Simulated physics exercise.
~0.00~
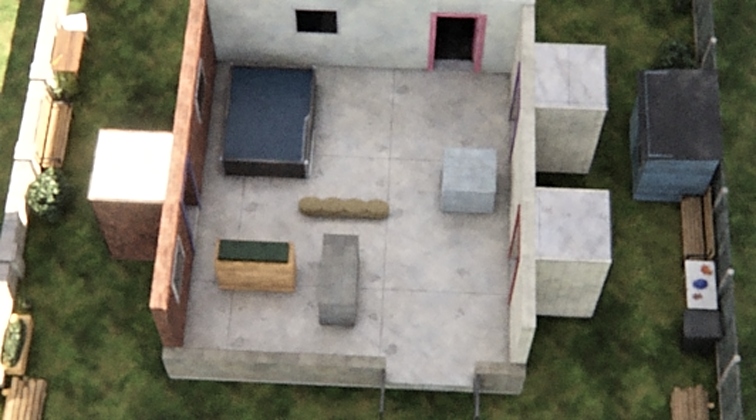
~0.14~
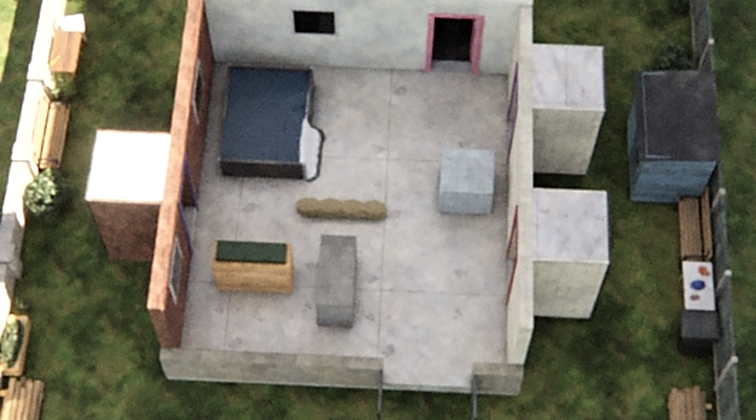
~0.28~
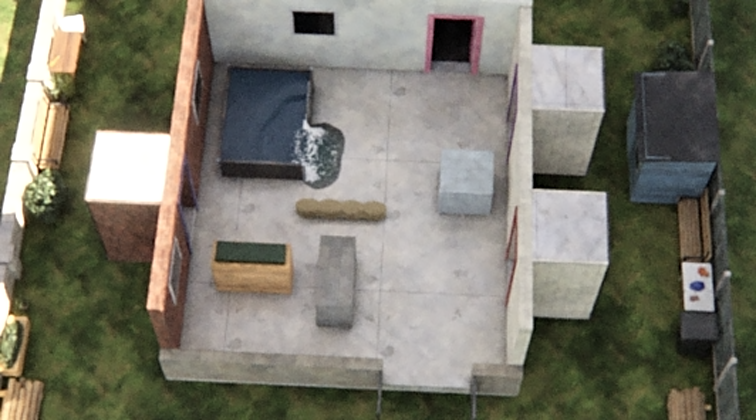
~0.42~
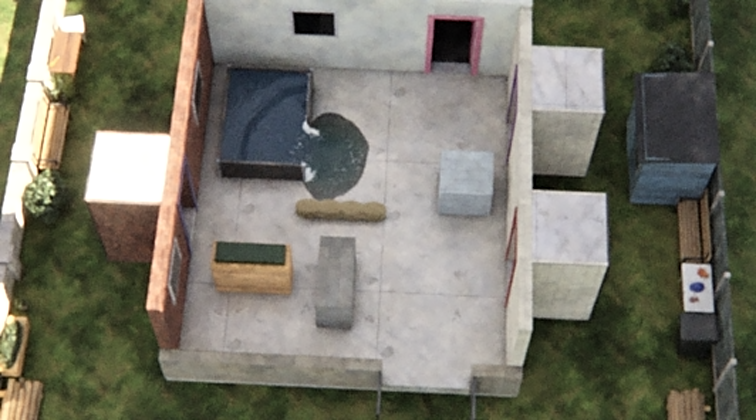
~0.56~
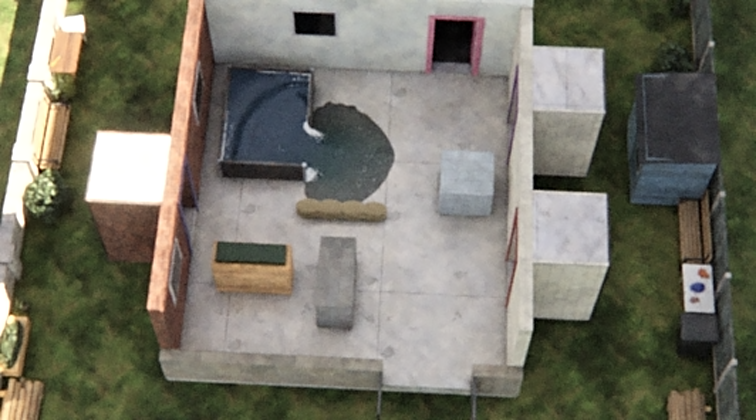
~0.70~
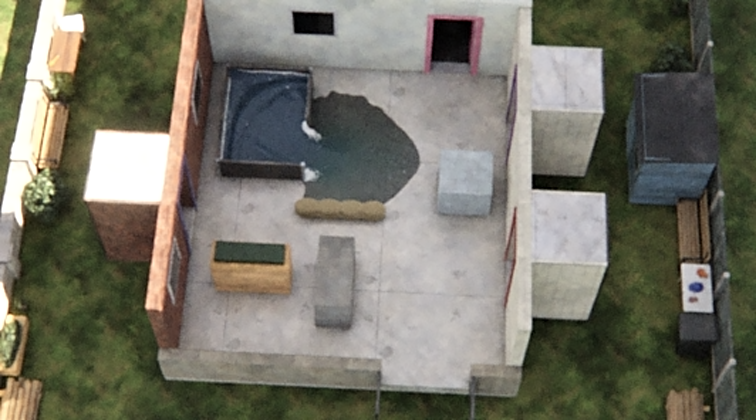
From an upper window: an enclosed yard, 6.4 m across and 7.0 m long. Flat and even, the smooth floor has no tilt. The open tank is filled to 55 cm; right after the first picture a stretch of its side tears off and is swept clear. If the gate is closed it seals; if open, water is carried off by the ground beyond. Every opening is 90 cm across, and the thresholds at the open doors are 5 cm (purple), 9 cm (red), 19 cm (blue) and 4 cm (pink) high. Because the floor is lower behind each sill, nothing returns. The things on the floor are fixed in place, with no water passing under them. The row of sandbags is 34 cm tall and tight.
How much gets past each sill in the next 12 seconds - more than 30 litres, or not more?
Result: The purple door overshoots the limit, the red door undershoots the limit, the blue door undershoots the limit, the pink door overshoots the limit.
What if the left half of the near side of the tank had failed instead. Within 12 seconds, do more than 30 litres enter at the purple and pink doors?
Versus the limit - purple: Within, pink: Within.
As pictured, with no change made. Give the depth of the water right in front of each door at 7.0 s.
You'd see purple at 9 cm, red at 7 cm, blue at 1 cm and pink at 10 cm.
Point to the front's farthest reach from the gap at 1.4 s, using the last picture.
Point: Roughly (503, 153).
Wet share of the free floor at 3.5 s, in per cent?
Wet share: Near 50 percent.
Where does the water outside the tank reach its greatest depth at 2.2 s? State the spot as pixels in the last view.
Position: About (433, 195).
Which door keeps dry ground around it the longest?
Blue.
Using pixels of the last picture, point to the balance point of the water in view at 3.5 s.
(356, 157).
After 1.4 s water covers 25 % of the floor and is deepest (29 cm) near (314, 166); purple door not reached, red door not reached, blue door not reached, pink door not reached.
After 2.2 s water covers 35 % of the floor and is deepest (34 cm) near (433, 195); purple door 12 cm at the sill, 23 L in, red door not reached, blue door not reached, pink door 6 cm at the sill, 0 L in.
After 3.5 s water covers 50 % of the floor and is deepest (26 cm) near (504, 81); purple door 11 cm at the sill, 105 L in, red door 6 cm at the sill, 0 L in, blue door not reached, pink door 7 cm at the sill, 3 L in.
After 7.0 s water covers 65 % of the floor and is deepest (12 cm) near (433, 195); purple door 9 cm at the sill, 175 L in, red door 7 cm at the sill, 0 L in, blue door 1 cm at the sill, 0 L in, pink door 10 cm at the sill, 109 L in.
After 12.0 s water covers 80 % of the floor and is deepest (6 cm) near (433, 195); purple door 5 cm at the sill, 201 L in, red door 4 cm at the sill, 0 L in, blue door 1 cm at the sill, 0 L in, pink door 6 cm at the sill, 163 L in.
